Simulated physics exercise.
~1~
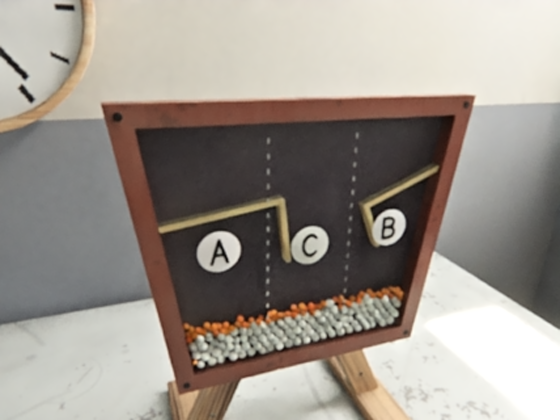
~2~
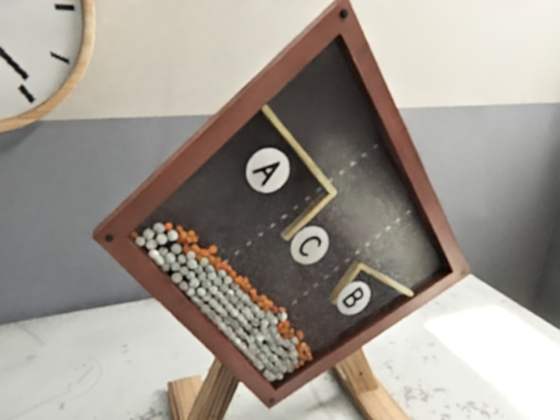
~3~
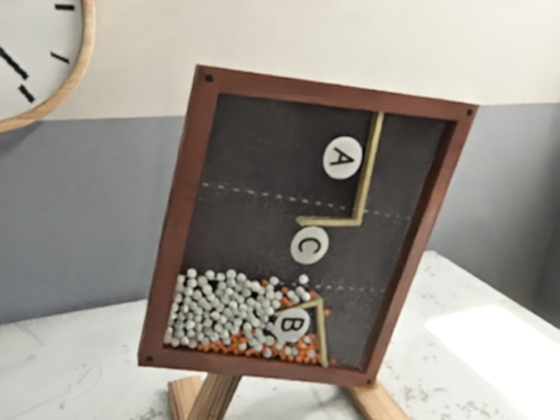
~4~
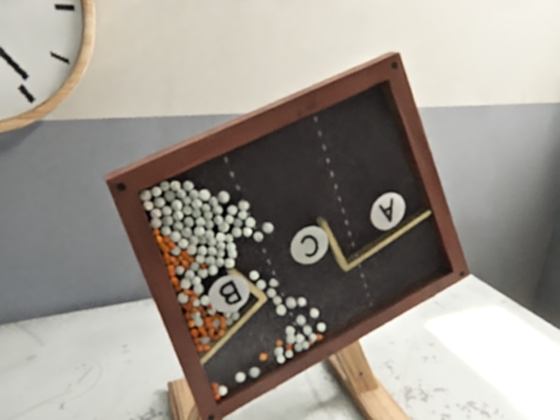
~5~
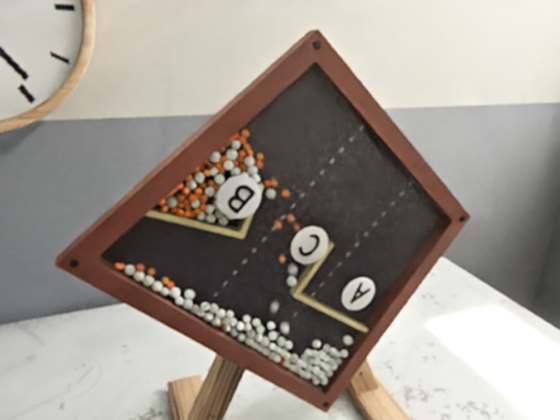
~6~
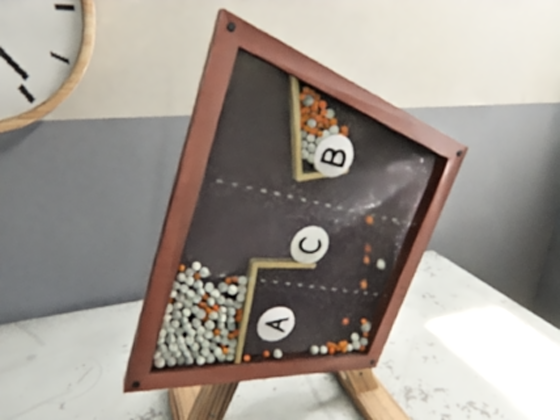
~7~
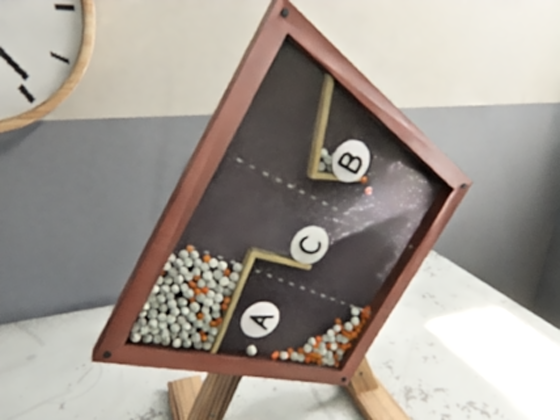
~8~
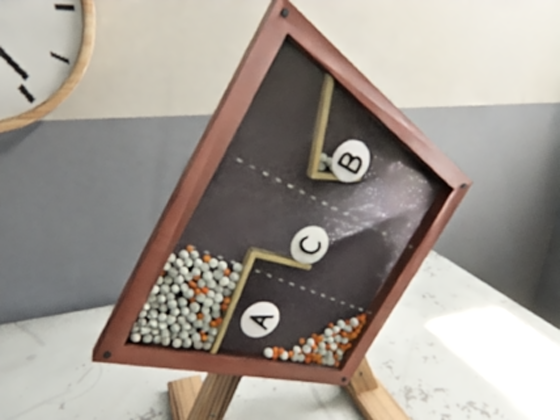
A framed box of pale and orange pills turned clockwise on its wooden stand, sending them sliding toward the strip marked B, then turned further until nearly all of them spilled away and settled in two piles around the strip marked A.
